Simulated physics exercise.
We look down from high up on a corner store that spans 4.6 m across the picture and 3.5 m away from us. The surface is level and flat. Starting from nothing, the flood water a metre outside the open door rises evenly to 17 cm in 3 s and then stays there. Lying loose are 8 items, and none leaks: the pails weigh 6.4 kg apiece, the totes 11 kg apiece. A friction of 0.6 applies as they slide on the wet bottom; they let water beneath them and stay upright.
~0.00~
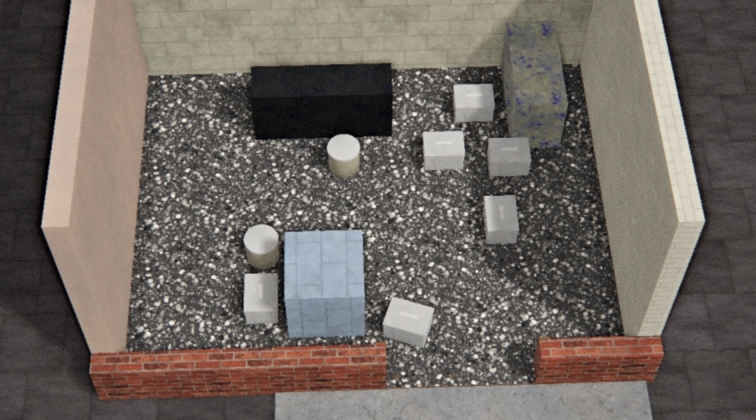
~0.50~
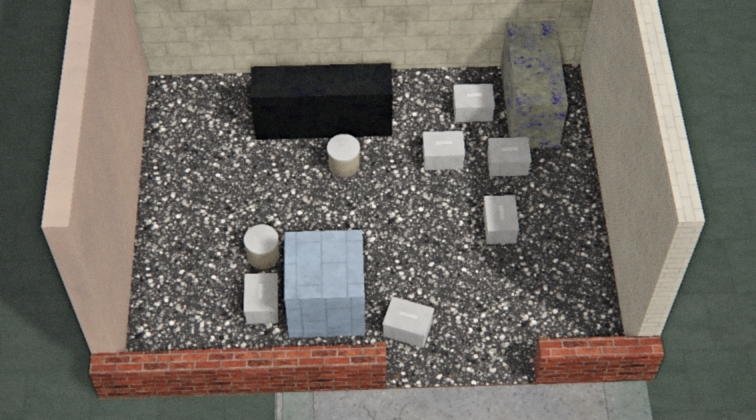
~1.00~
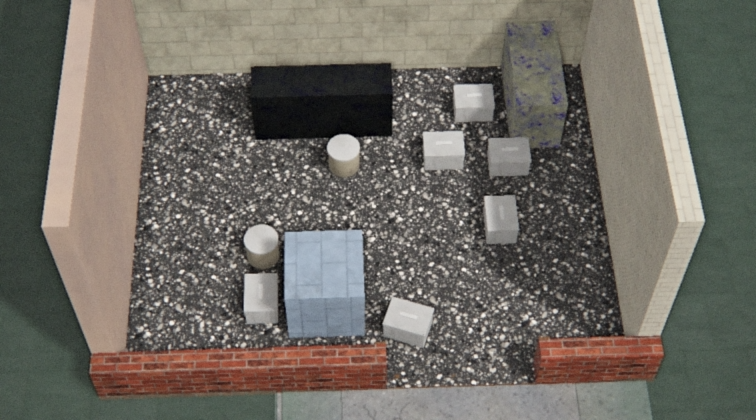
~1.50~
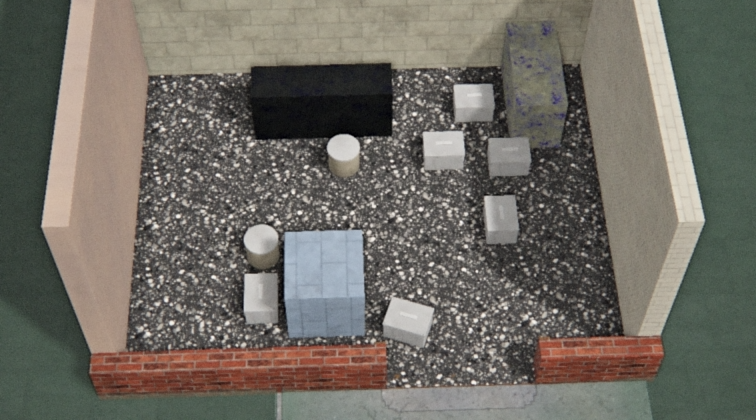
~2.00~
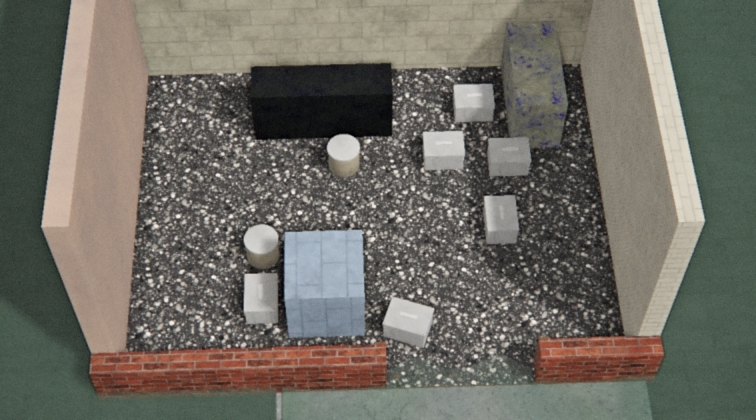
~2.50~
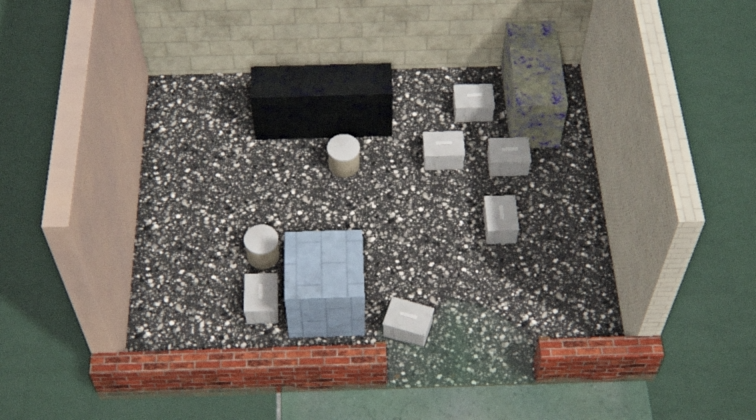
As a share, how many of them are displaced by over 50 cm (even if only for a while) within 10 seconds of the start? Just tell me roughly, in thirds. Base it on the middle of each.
It will be a medium share, a third through two thirds.
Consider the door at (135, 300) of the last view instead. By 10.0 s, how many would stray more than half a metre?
So the tally would be 3.
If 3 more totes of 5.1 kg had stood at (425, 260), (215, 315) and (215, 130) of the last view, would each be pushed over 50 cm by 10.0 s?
One by one, in that order: Above it, below it, below it.
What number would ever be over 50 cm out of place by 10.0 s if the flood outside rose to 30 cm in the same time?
I count 6 of them in that case.
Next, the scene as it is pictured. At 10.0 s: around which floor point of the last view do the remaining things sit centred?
Near (355, 175).
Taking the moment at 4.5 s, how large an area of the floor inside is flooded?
About 6.0 m2 is covered.
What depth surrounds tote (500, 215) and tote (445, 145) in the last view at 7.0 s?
I'd put it at 6 cm and 6 cm respectively.
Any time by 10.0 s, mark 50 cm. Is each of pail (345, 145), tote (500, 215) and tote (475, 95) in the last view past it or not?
Result, in turn: Stayed within / exceeded / stayed within.
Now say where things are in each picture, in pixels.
The first picture shows a pail at (261, 239) rests on the ground; a pail at (344, 147) rests on the ground; water covers 0.0 m2; 0 of 8 have shifted.
The second picture shows a pail at (261, 239) rests on the ground; a pail at (344, 147) rests on the ground; water covers 0.0 m2; 0 of 8 have shifted.
The third picture shows a pail at (261, 239), on the bottom; a pail at (344, 147), on the bottom; 0.0 m2 under water; 0 of 8 have shifted.
The fourth picture shows a pail at (261, 239) rests on the ground; a pail at (344, 147), on the bottom; water covers 0.0 m2; 0 of 8 have shifted.
The fifth picture shows a pail at (261, 239), on the bottom; a pail at (344, 147), on the bottom; 0.0 m2 under water; 0 of 8 have shifted.
The sixth picture shows a pail at (261, 239), on the bottom; a pail at (344, 147) rests on the ground; 0.6 m2 under water; 0 of 8 have shifted.
After 3.5 s 0 of 8 are over 50 cm from their spots; 0 afloat.
After 4.5 s 1 of 8 are over 50 cm from their spots; 0 afloat.
After 7.0 s 2 of 8 are over 50 cm from their spots; 0 afloat.
After 10.0 s 4 of 8 are over 50 cm from their spots, and 4 have been at some point; 4 afloat.
